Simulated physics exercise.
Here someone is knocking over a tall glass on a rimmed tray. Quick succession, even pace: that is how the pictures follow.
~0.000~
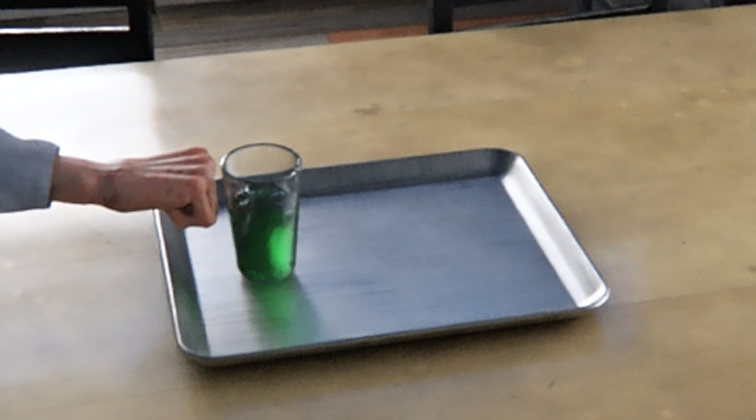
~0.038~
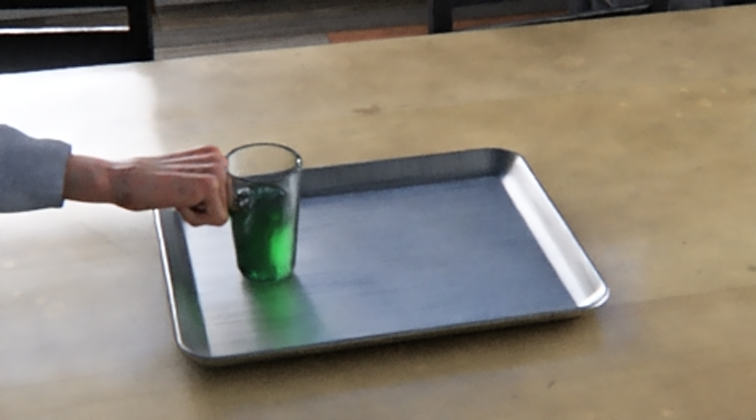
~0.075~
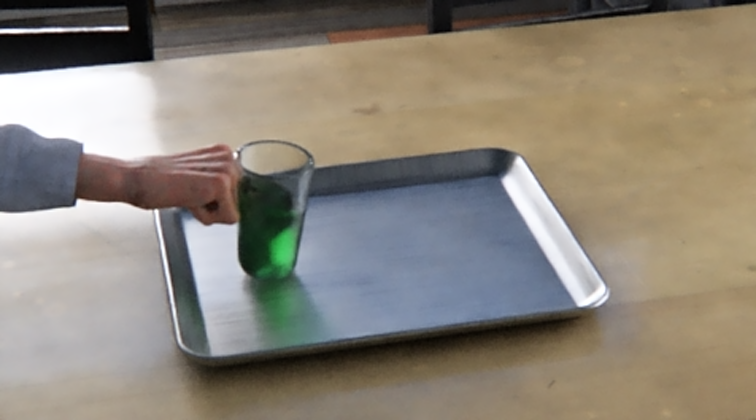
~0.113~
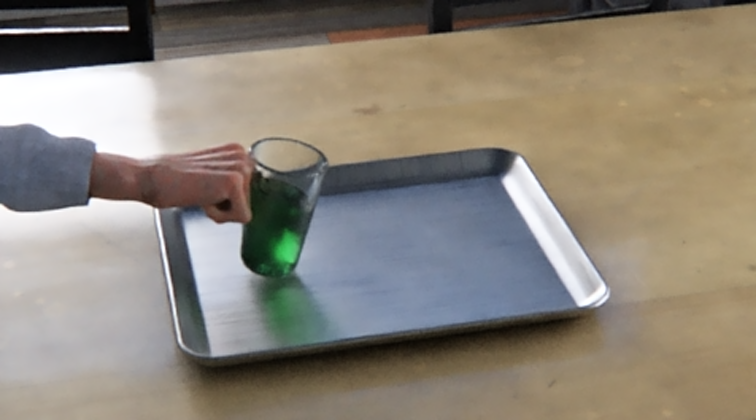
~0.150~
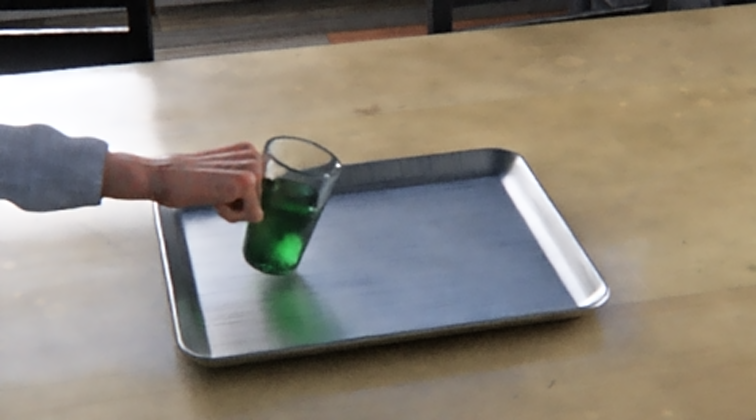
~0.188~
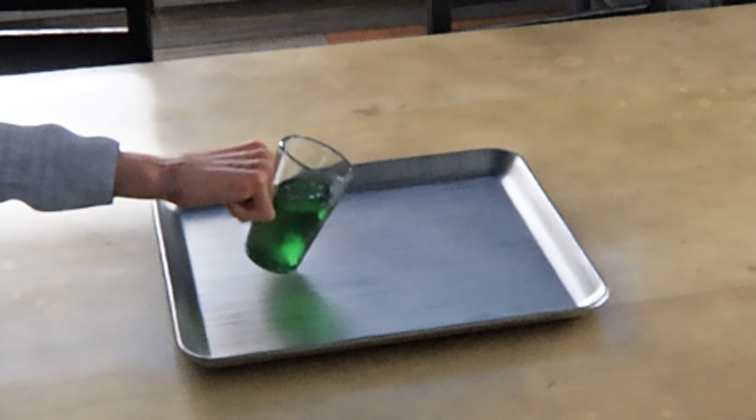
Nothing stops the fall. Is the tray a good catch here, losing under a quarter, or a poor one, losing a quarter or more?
A poor one.
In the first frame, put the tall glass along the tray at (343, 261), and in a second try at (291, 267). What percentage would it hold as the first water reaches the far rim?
About 80 per cent, then about 70 per cent.
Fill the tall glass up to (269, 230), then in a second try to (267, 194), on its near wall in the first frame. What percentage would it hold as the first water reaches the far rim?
It holds around 55 in a hundred the first time and around 65 in a hundred the second.
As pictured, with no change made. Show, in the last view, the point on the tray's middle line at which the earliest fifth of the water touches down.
I'd mark it somewhere roughly at pixel (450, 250).
A moment on, the tall glass is falling and 100 per cent is in the glass, 0 on the tray and 0 above or beyond its rim.
Next, the tall glass lies on its side and 72 per cent is in the glass, 18 on the tray and 10 above or beyond its rim.
Then the tall glass lies on its side and 39 per cent is in the glass, 48 on the tray and 13 above or beyond its rim.
Later the tall glass lies on its side and 20 per cent is in the glass, 46 on the tray and 34 above or beyond its rim.
In the end 66 per cent is held by tray and glass, 34 is off the tray.
